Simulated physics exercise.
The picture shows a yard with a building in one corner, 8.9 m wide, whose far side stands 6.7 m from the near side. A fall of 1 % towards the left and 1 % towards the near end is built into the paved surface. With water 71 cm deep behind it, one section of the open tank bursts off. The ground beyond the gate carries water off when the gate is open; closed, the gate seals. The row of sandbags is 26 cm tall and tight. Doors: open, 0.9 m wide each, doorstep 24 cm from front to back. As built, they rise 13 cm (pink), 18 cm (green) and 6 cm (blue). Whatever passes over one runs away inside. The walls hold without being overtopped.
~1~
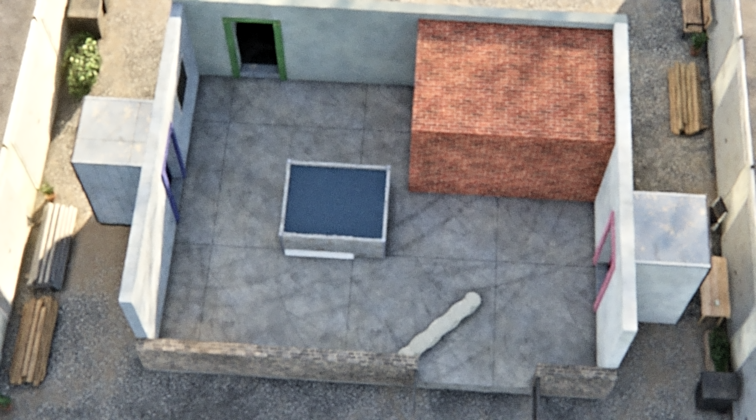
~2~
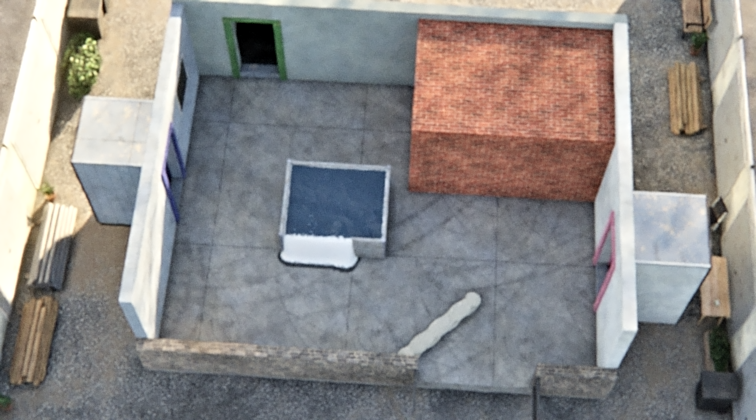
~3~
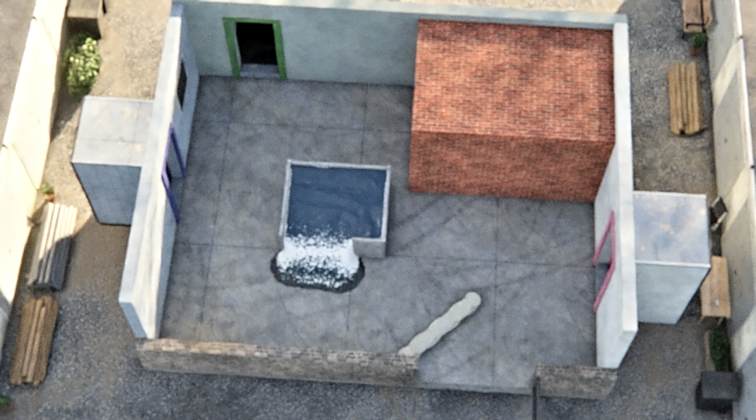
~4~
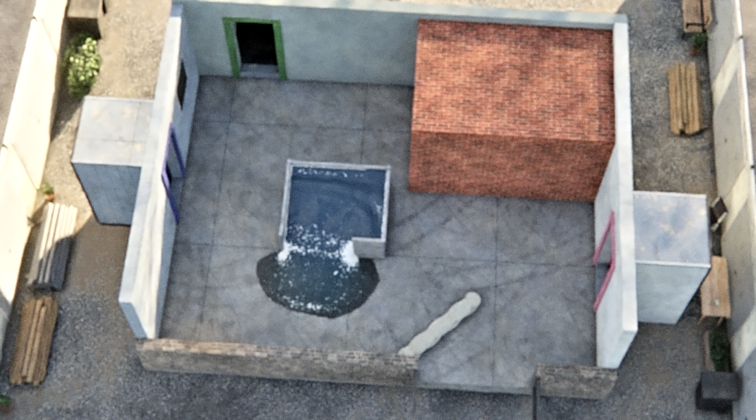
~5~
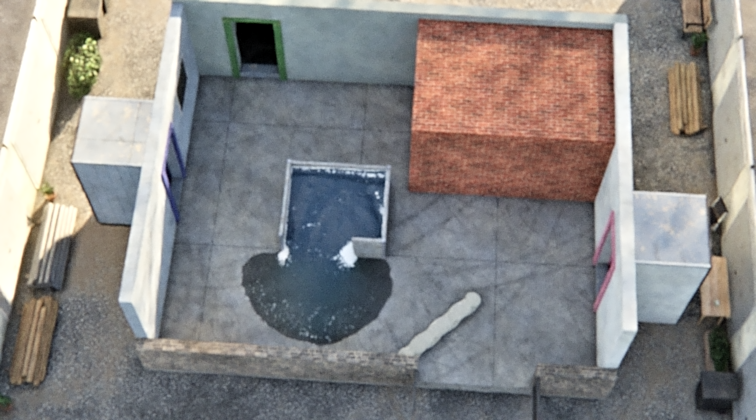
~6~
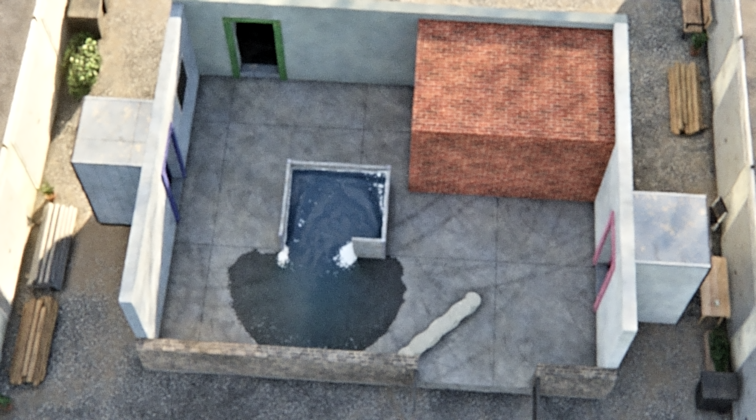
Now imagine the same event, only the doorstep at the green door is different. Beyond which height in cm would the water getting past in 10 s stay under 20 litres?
I would say 7.5 cm.
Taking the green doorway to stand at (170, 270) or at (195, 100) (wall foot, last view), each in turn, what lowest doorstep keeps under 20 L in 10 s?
Minimums: Roughly 10.5 cm and 8.0 cm.
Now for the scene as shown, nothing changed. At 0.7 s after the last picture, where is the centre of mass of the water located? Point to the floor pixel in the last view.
Around (321, 270).
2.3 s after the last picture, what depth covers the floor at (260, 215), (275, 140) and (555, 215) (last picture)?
In that order: 0, 0 and 0 cm.
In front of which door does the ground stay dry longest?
Pink.
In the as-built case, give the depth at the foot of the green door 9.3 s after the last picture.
About 7.5 centimetres deep.
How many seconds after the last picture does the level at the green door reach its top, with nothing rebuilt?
4.5 s.
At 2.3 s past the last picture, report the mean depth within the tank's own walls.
I'd put it at some 20 centimetres on average.
Then, 0.7 s after the last picture water covers 20 % of the floor, deepest (43 cm) near (282, 353); it has not reached the green door.
Then, 2.3 s after the last picture water covers 35 % of the floor, deepest (38 cm) near (157, 354); it has not reached the green door.
Then, 9.3 s after the last picture water covers 95 % of the floor, deepest (11 cm) near (157, 354); 8 cm at the green door, 0 litres in over its 18 cm doorstep.
At the green door as built, the water peaked near 12 cm, 4.3 s after the last picture.
With a doorstep of 6 cm, 40 litres would have come in within the 10 s; with 9.5 cm, 4 litres. So under 20 litres takes about 7.5 cm.
